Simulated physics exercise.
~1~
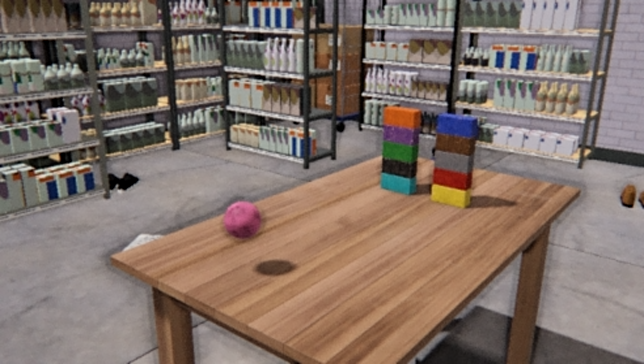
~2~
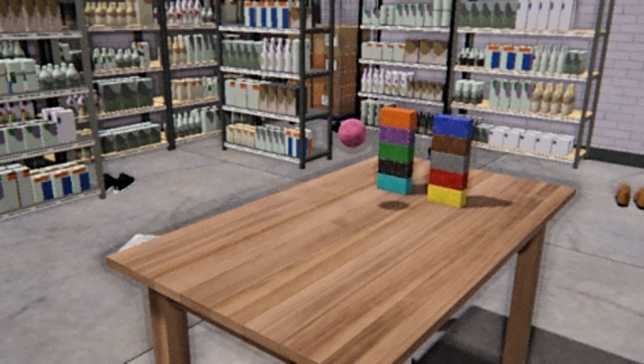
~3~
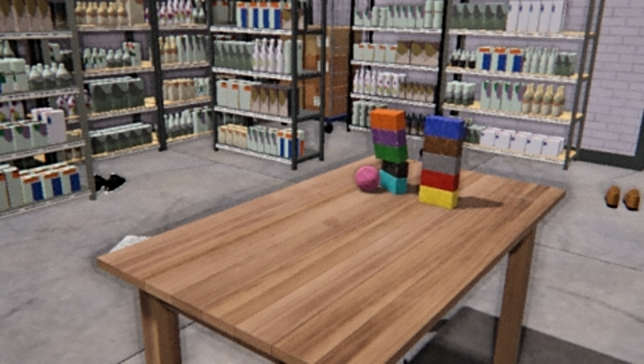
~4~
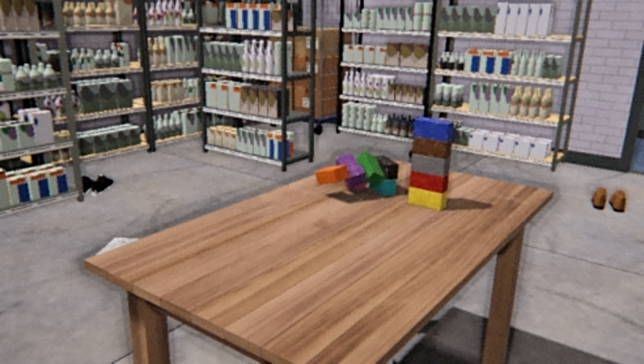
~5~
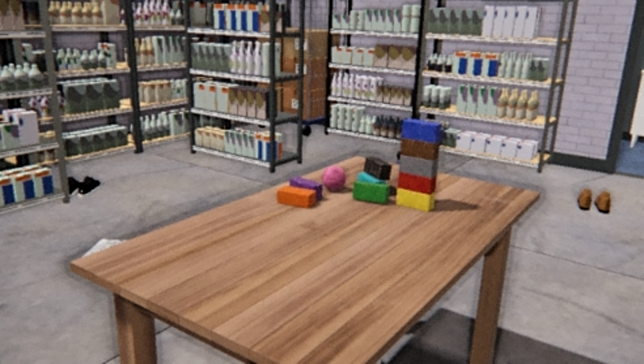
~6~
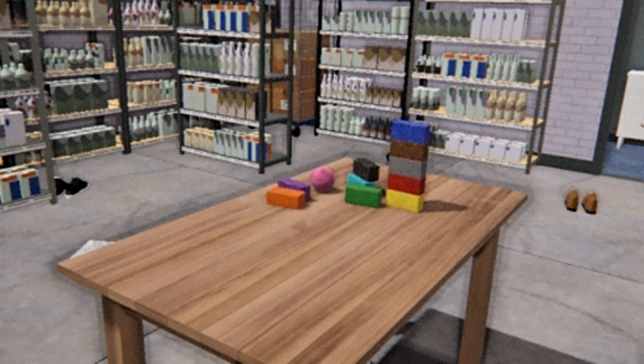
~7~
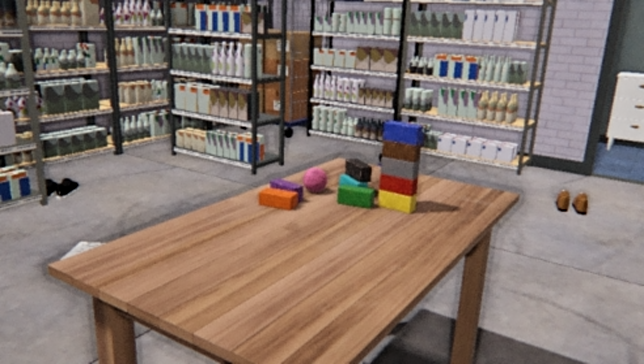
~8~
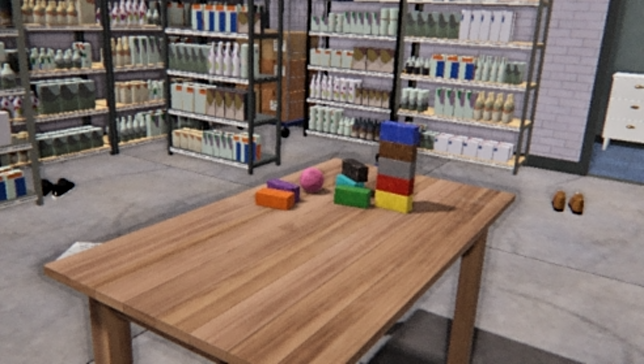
Pink ball striking the left of two block stacks on a wooden table, scattering its blocks while the right stack stays standing.
